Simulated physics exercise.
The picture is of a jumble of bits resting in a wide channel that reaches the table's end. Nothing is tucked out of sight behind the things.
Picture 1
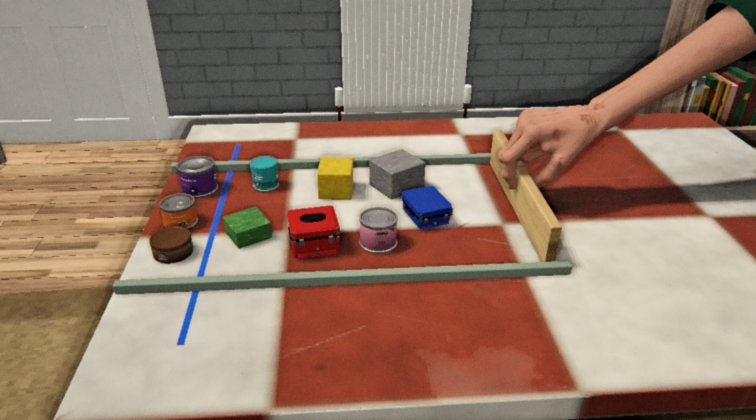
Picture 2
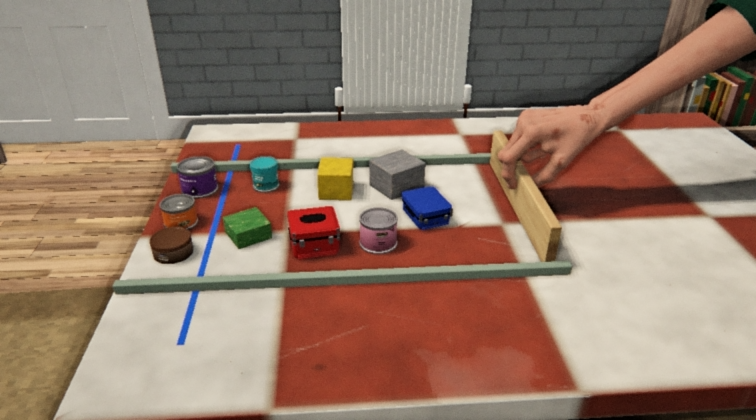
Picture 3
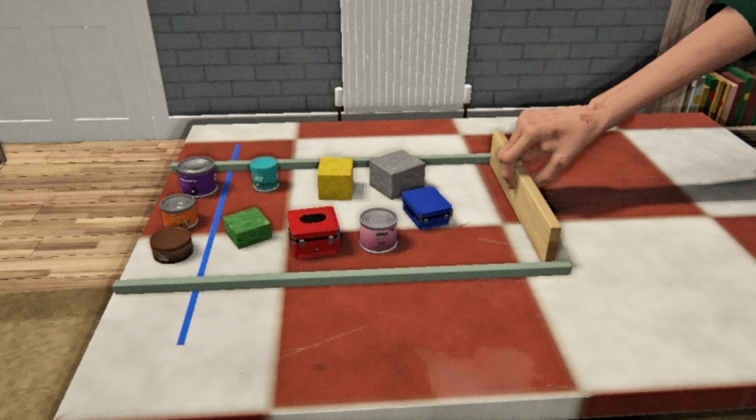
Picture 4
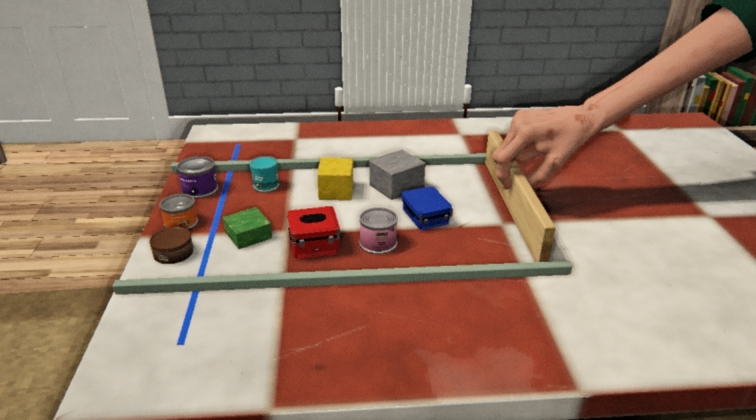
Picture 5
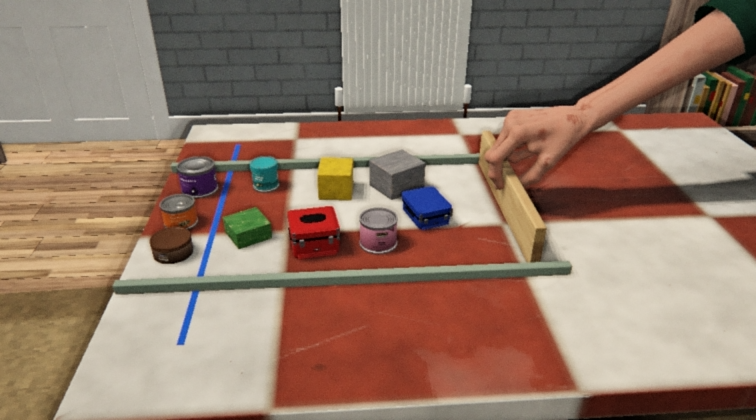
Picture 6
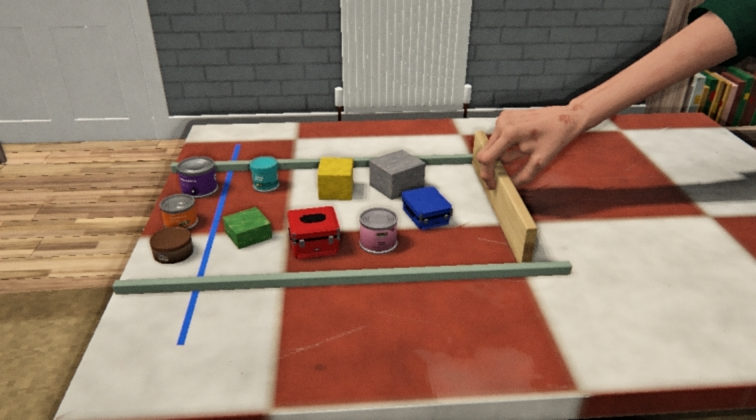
A hand held a wooden board upright at the right of a group of colourful tins, blocks and cases on a checked table, then slid it slightly left while the objects stayed still.
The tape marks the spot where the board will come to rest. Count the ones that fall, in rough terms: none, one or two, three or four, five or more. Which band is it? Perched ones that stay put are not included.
From what happens, the ones that come off the end make three or four in total.
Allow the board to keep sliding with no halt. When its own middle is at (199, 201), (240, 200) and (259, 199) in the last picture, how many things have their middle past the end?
Respectively 7, 3 and 1.
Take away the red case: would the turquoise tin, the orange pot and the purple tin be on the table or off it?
The turquoise tin tumbles off; the orange pot does not fall; the purple tin tumbles off.
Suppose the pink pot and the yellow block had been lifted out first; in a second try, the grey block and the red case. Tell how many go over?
You'd see 2 fallen, and 1 in the other try.
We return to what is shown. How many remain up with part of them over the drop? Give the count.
It comes to 3.
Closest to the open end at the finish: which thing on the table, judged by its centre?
The answer is the yellow block.
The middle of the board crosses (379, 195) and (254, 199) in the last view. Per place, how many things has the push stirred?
At the first spot the count is 4, and at the second it is 10.
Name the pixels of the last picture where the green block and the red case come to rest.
You'll find the first one at (156, 216) and the second at (140, 241).
Soon after, none off yet; orange pot at rest near (179, 213); brown tub at rest near (172, 245); purple tin at rest near (198, 177).
In the end, the number that fall off is three or four; gone, turquoise tin, purple tin, brown tub and orange pot.
